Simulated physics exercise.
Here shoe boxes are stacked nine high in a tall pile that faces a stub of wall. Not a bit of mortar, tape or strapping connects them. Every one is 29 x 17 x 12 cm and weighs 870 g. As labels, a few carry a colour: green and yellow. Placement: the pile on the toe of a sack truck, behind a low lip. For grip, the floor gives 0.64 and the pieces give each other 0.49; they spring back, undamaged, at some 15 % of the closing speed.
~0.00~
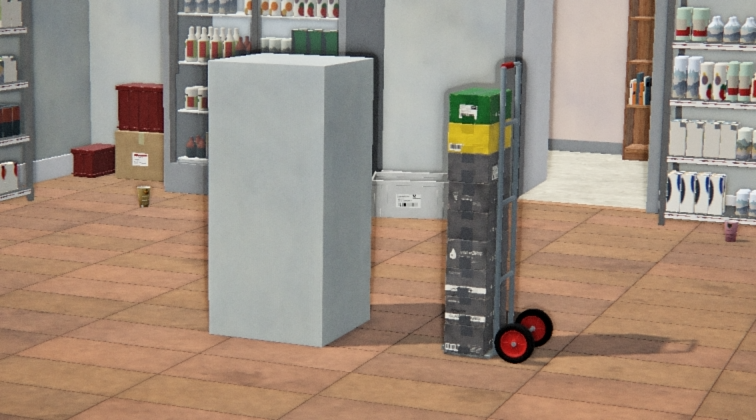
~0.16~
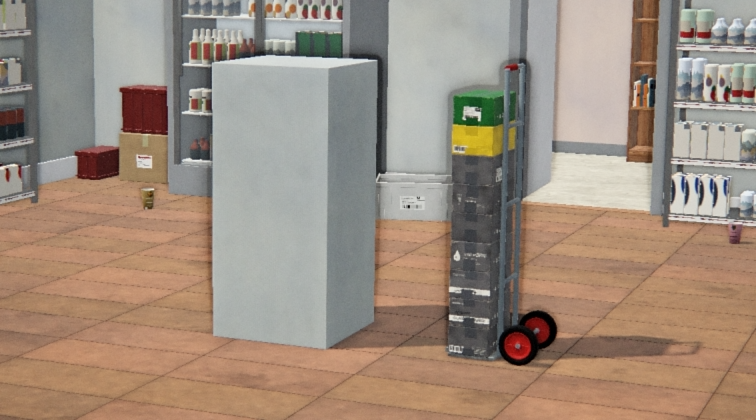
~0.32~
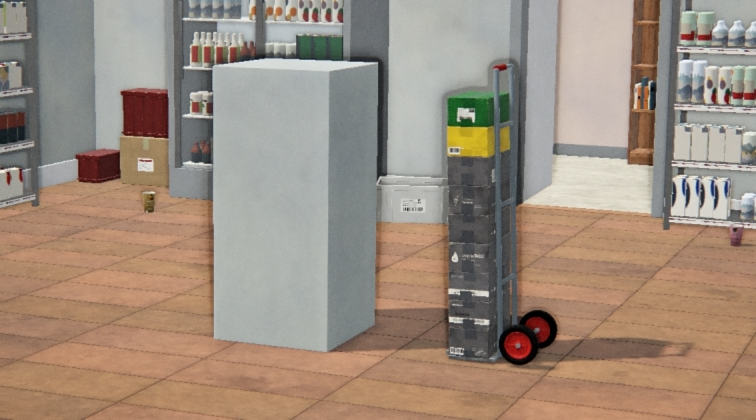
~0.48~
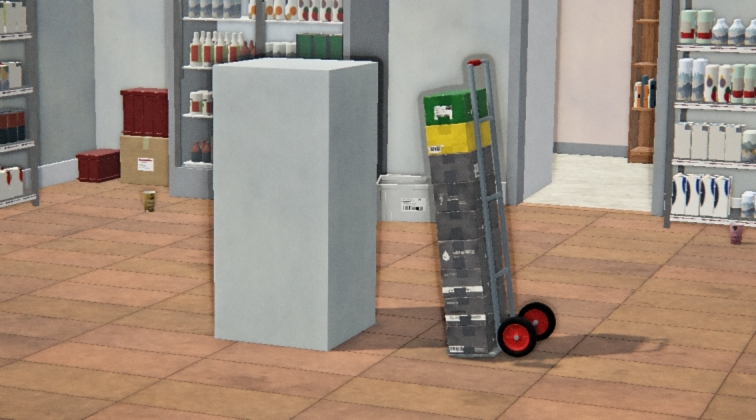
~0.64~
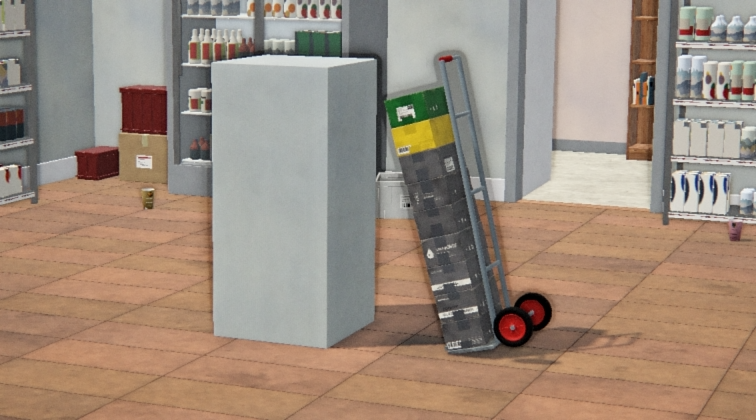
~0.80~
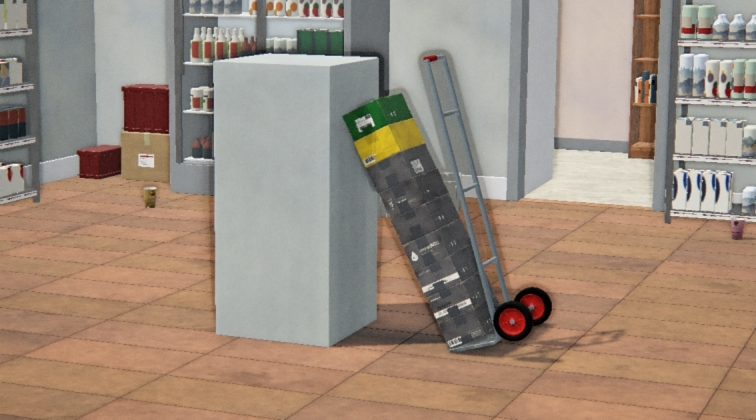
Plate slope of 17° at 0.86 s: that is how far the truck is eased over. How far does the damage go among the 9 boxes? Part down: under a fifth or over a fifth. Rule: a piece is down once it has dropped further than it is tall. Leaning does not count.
Honestly, the drop won't hit a fifth.
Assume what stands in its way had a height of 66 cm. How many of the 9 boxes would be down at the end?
4.
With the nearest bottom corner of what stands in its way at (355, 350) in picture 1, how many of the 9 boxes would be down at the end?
I reckon the answer is 0.
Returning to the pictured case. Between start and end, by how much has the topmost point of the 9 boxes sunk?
It sits roughly 2 centimetres lower.
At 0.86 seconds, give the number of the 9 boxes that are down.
I make it 0 by that time.
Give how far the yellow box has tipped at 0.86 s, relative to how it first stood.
About 30 degrees.
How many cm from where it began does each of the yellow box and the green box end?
Distances: Yellow 50, green 50 (cm).
Around 0.86 s, none of the 9 boxes down, 9 disturbed; yellow box tipped 31°, 8 cm lower; green box tipped 31°, 6 cm lower.
Around 0.90 s, none of the 9 boxes down, 9 disturbed; green box tipped 32°, 6 cm lower; yellow box tipped 32°, 8 cm lower.
Finally (1.9 s), none of the 9 boxes down, 9 disturbed; yellow box tipped 32°, 8 cm lower; green box tipped 32°, 6 cm lower. That is 0 per cent. Seen by the last camera, middles, yellow box near (377, 147), green box near (377, 114).
